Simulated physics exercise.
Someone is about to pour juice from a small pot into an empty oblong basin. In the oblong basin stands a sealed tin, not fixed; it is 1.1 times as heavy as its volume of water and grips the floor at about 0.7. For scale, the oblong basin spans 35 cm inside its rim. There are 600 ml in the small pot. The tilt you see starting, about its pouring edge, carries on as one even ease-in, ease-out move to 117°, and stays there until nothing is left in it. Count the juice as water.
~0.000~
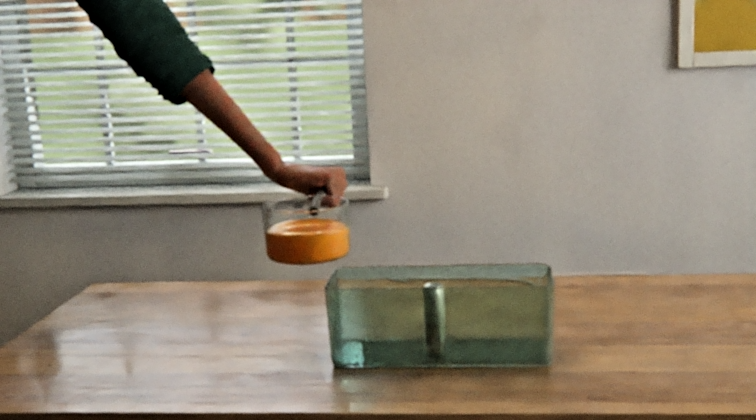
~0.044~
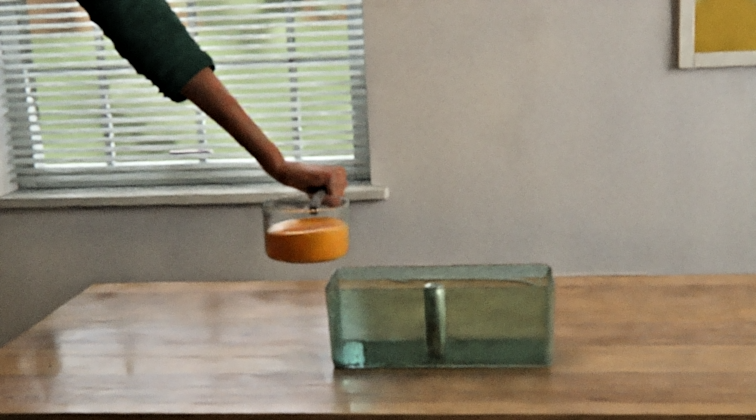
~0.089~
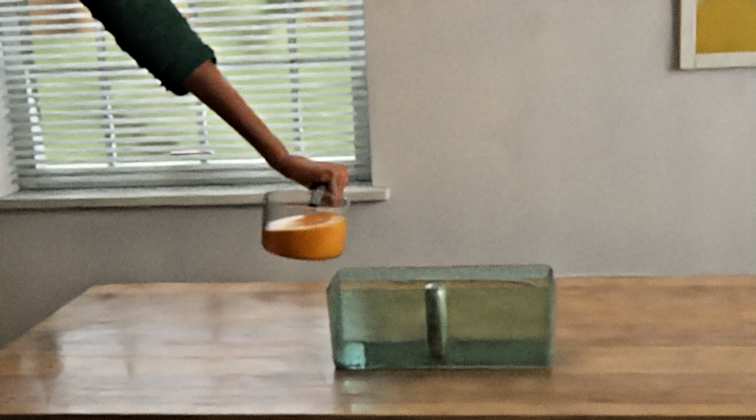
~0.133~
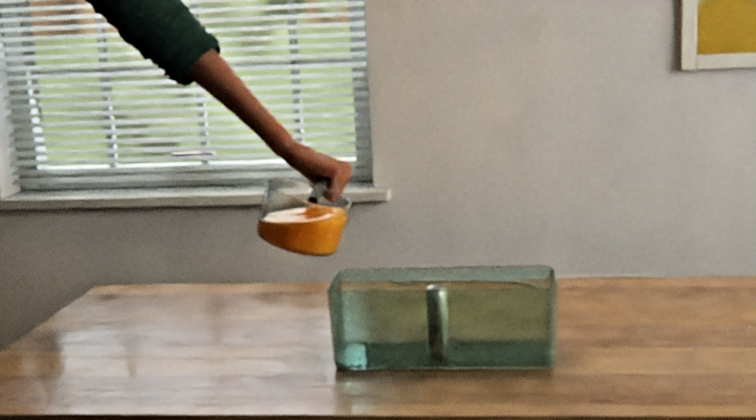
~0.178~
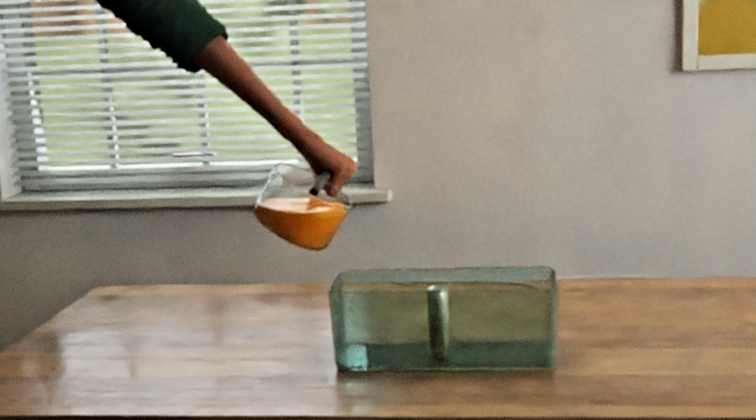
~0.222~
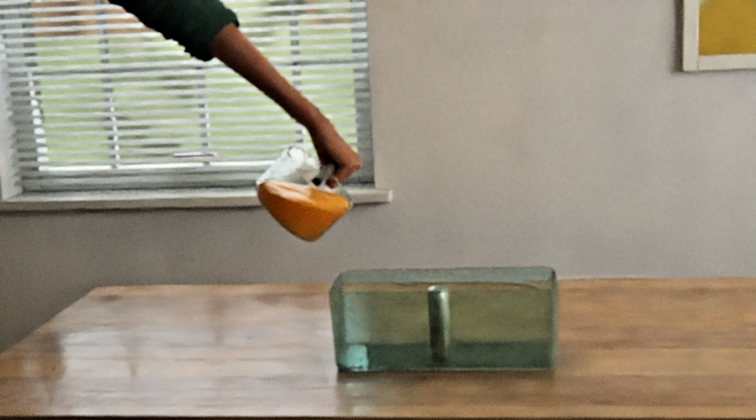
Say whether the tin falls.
The tin goes over.
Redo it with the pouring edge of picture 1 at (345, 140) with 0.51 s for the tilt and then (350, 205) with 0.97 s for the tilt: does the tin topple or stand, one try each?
First it keeps standing; then it goes over.
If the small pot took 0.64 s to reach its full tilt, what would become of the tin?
Then it falls.
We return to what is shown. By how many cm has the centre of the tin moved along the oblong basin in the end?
About 8.0 cm.
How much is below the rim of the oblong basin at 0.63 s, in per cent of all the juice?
Near 82 in a hundred.
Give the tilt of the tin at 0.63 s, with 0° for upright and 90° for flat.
Near 10° from upright.
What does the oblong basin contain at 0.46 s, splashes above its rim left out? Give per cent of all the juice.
Near 2 in a hundred.
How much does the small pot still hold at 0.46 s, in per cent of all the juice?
Near 46 in a hundred.
By 0.46 s the tilt is 114° and 46 per cent is still to pour; the tin stands where it began.
By 0.63 s the tilt is 117° and 3 per cent is still to pour; the tin leans 12°.
By 0.81 s the tilt is 117° and 0 per cent is still to pour; the tin lies on its side.
By 1.01 s the tilt is 117° and 0 per cent is still to pour; the tin lies on its side.
At rest the tin lies on its side.
